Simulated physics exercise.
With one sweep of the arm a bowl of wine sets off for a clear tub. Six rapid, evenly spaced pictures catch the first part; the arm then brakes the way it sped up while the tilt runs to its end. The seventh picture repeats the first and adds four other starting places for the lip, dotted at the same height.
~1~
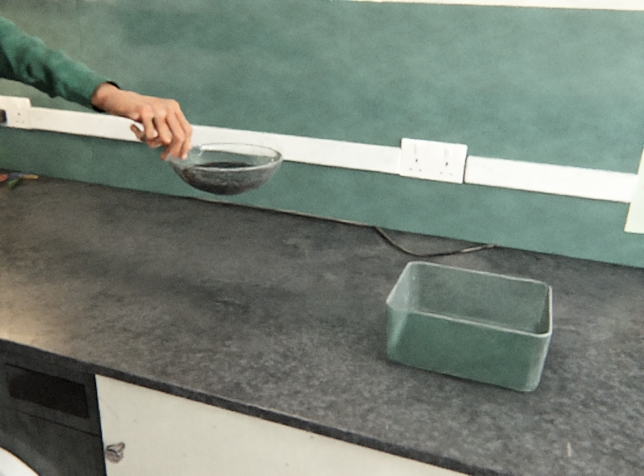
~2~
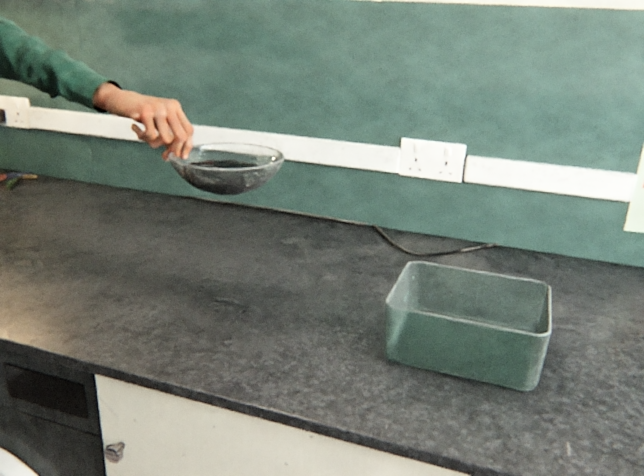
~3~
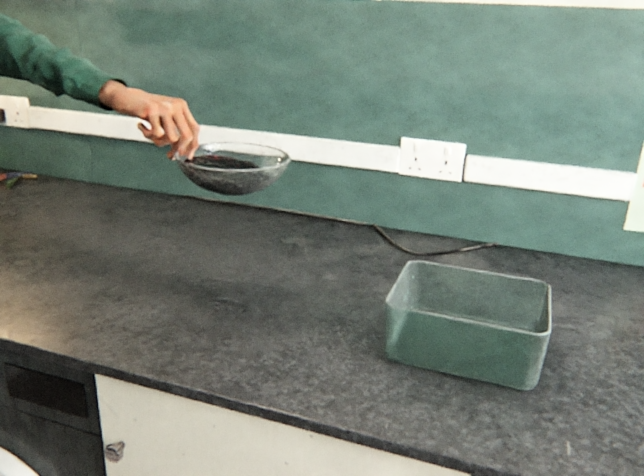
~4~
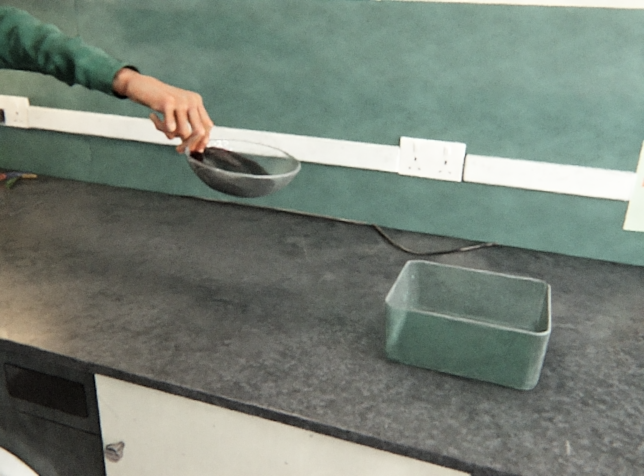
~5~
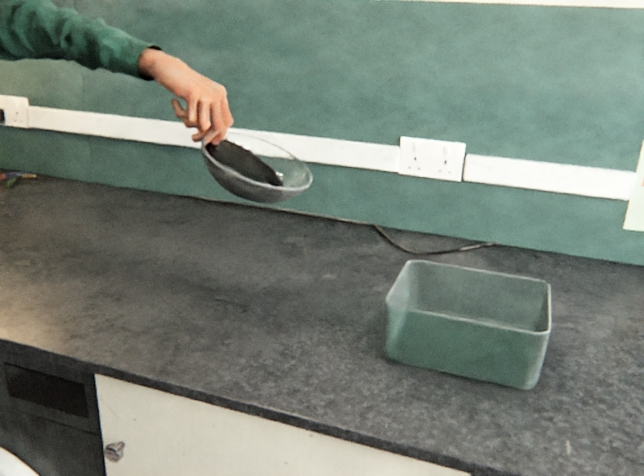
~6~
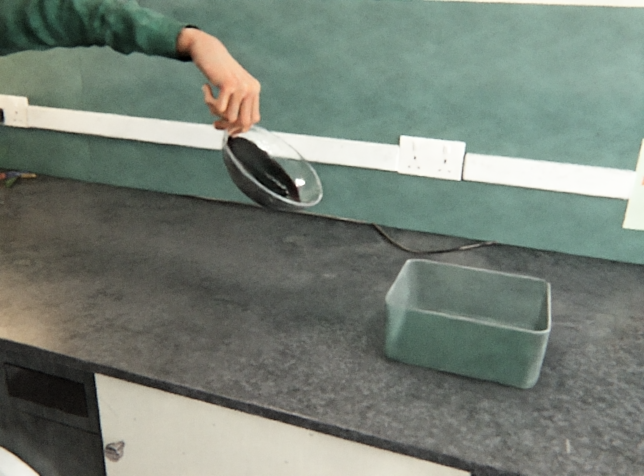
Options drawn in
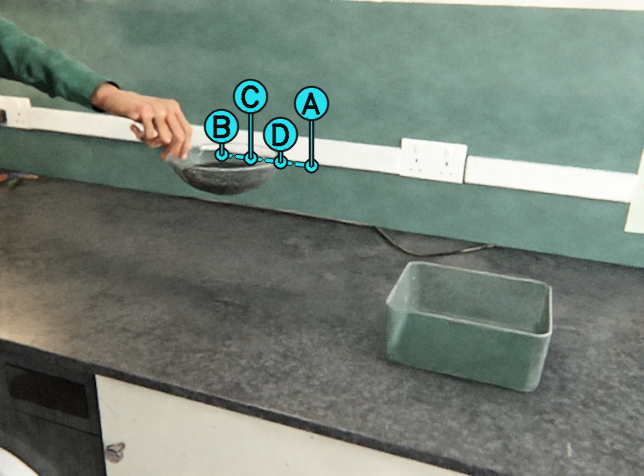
On a dark speckled countertop against a green wall, a hand in a green sleeve holds a clear glass bowl of dark contents upright, left of an empty clear rectangular tub. The hand drifts slightly right, then lifts its wrist and tilts the bowl increasingly steeply toward the right.
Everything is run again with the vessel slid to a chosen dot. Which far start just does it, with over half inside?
Use place A.
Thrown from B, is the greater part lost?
Yes, that goes wrong.
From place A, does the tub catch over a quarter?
Yes, it does.
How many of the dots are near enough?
One of the four.
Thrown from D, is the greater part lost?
Yes.
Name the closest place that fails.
D it is.
On the marked copy, A at (311, 165); B at (221, 154); C at (250, 158); D at (280, 162).
Choosing A, about 72 % lands in the tub, 12 % falls short and 15 % goes beside or beyond.
Choosing B, about 0 % lands in the tub, 100 % falls short.
Choosing C, about 0 % lands in the tub, 94 % falls short and 6 % goes beside or beyond.
Choosing D, about 14 % lands in the tub, 80 % falls short and 7 % goes beside or beyond.
